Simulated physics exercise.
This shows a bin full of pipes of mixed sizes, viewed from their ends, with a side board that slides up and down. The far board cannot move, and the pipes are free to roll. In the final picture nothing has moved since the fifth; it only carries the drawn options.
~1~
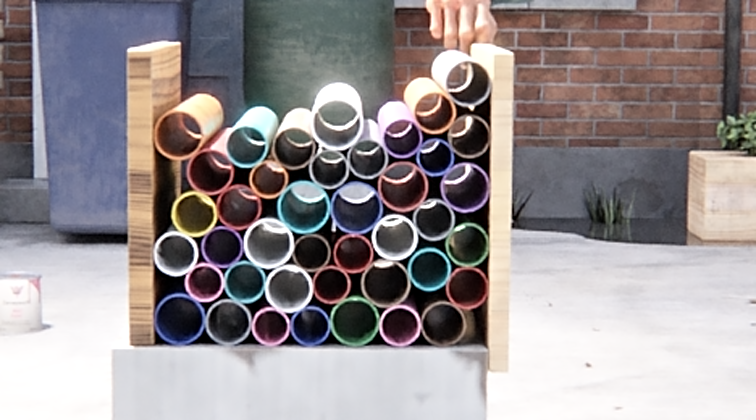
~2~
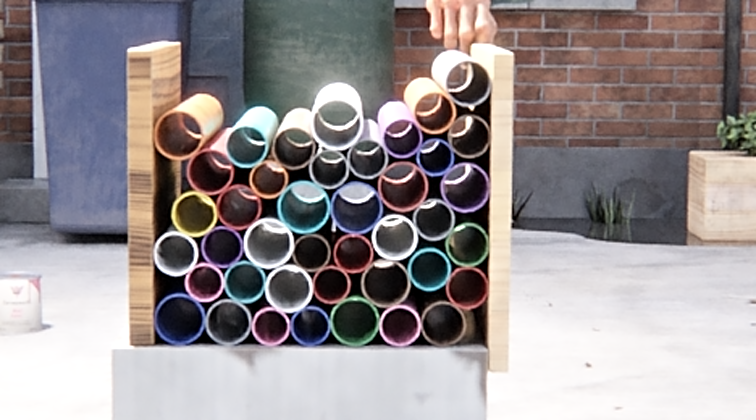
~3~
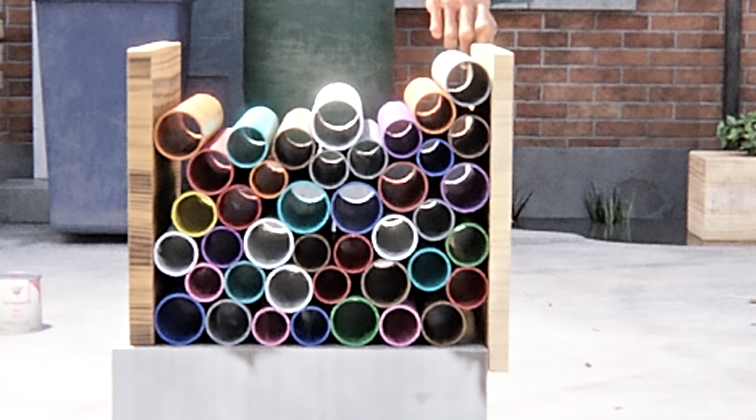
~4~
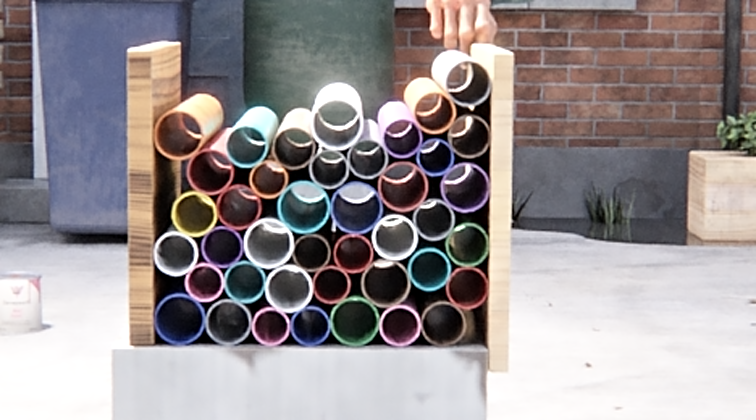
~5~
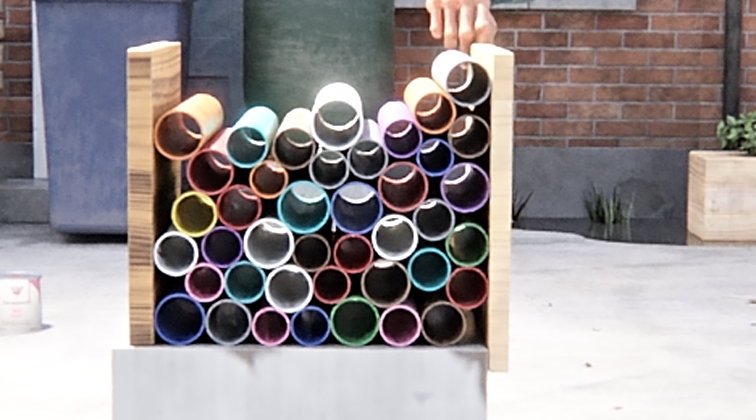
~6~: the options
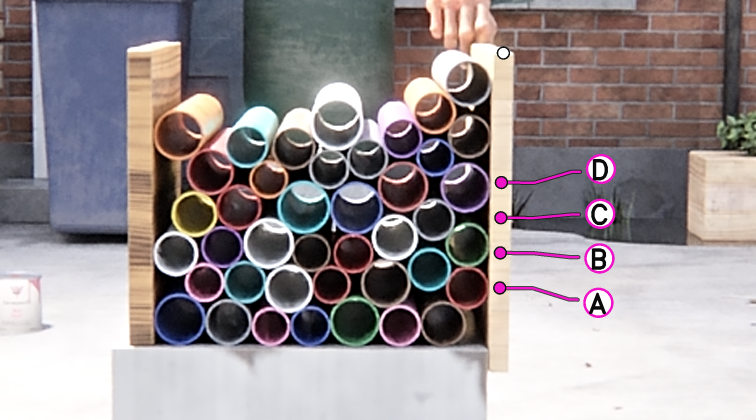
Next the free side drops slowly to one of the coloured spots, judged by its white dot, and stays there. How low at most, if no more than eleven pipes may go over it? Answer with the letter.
Slide it to A.
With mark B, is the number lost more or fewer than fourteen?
Fewer than fourteen.
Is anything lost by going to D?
Yes, at D.
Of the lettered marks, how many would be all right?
The number is four.
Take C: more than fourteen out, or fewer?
It loses fewer than fourteen.
On the copy, A at (500, 288); B at (501, 253); C at (501, 218); D at (502, 183); the white dot at (504, 53).
On A. First, top of the board (491, 156).
Then, top of the board (489, 271).
Finally, top of the board (489, 286), eleven out over the board.
By contrast, B about six out over the board; C three out over the board; D three out over the board.
